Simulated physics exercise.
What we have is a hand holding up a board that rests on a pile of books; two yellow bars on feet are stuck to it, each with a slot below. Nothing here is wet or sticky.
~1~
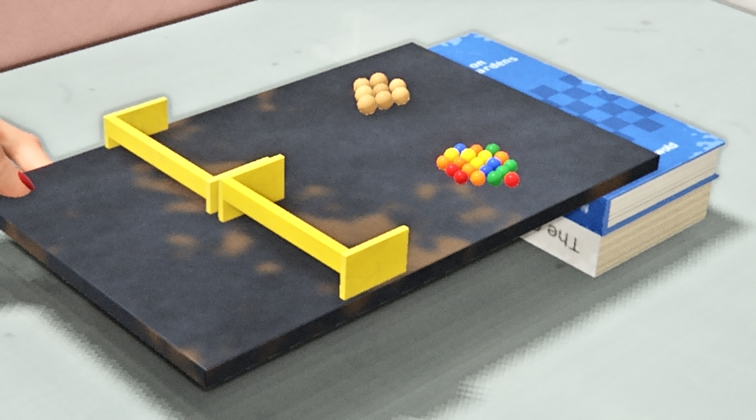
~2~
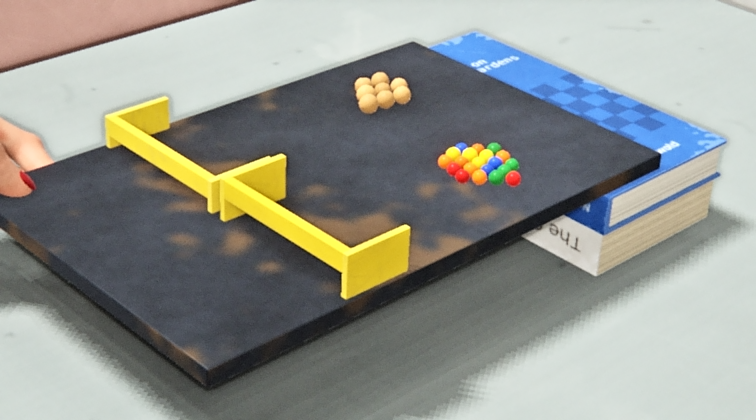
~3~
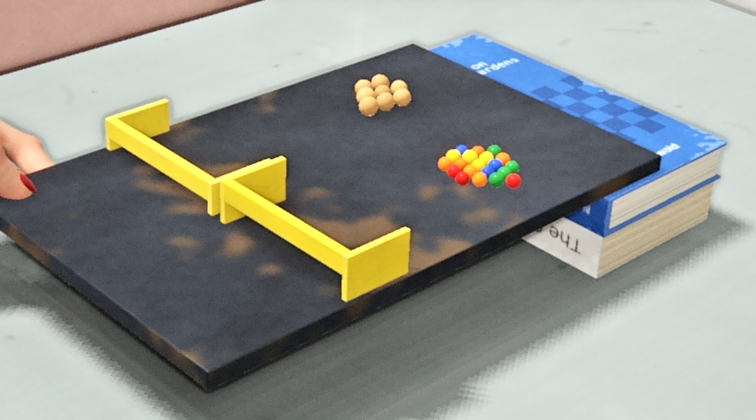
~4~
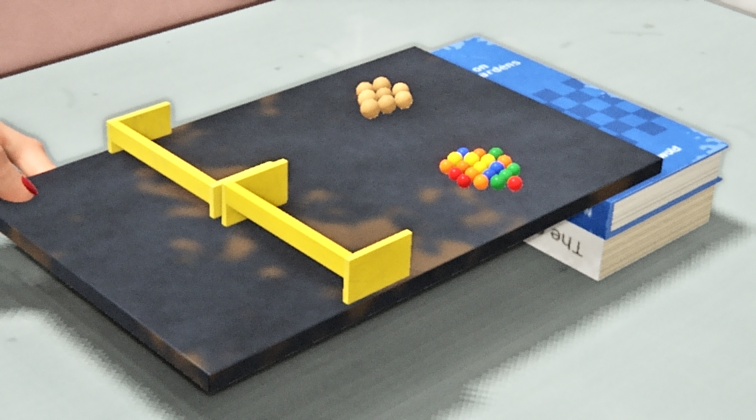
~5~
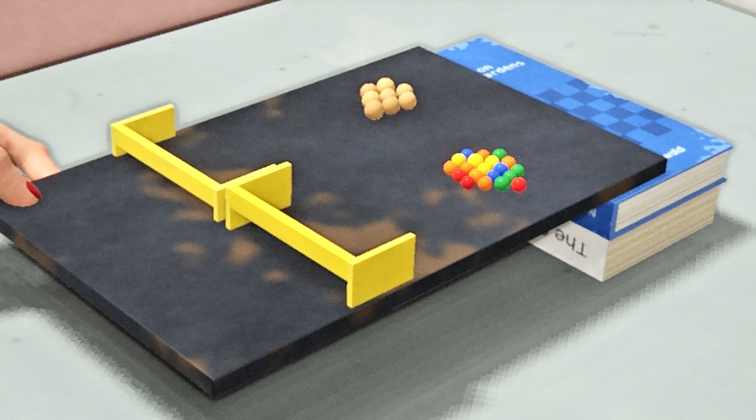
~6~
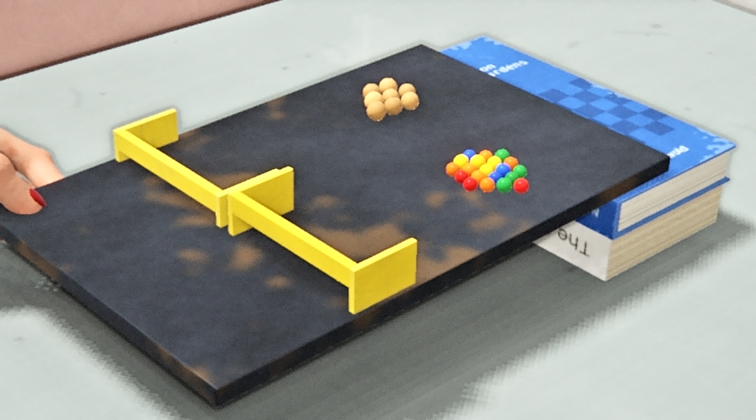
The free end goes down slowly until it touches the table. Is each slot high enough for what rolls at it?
Here the nearer portion passes beneath the bar, and the farther portion lodges against the bar.
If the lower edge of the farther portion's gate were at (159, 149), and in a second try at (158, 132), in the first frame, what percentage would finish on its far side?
In turn 100 and 100 in a hundred.
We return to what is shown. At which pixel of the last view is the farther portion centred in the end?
Close to (196, 232).
Then, 0.19 s past the last view, board sloping at 6°; nearer portion where it was; farther portion where it was.
Then, 0.42 s past the last view, board sloping at 11°; nearer portion on its way down; farther portion on its way down.
Then, 0.68 s past the last view, board resting at 12°; nearer portion has reached its gate; farther portion on its way down.
Finally, board resting at 12°; nearer portion all past its gate; farther portion gathered behind its gate.
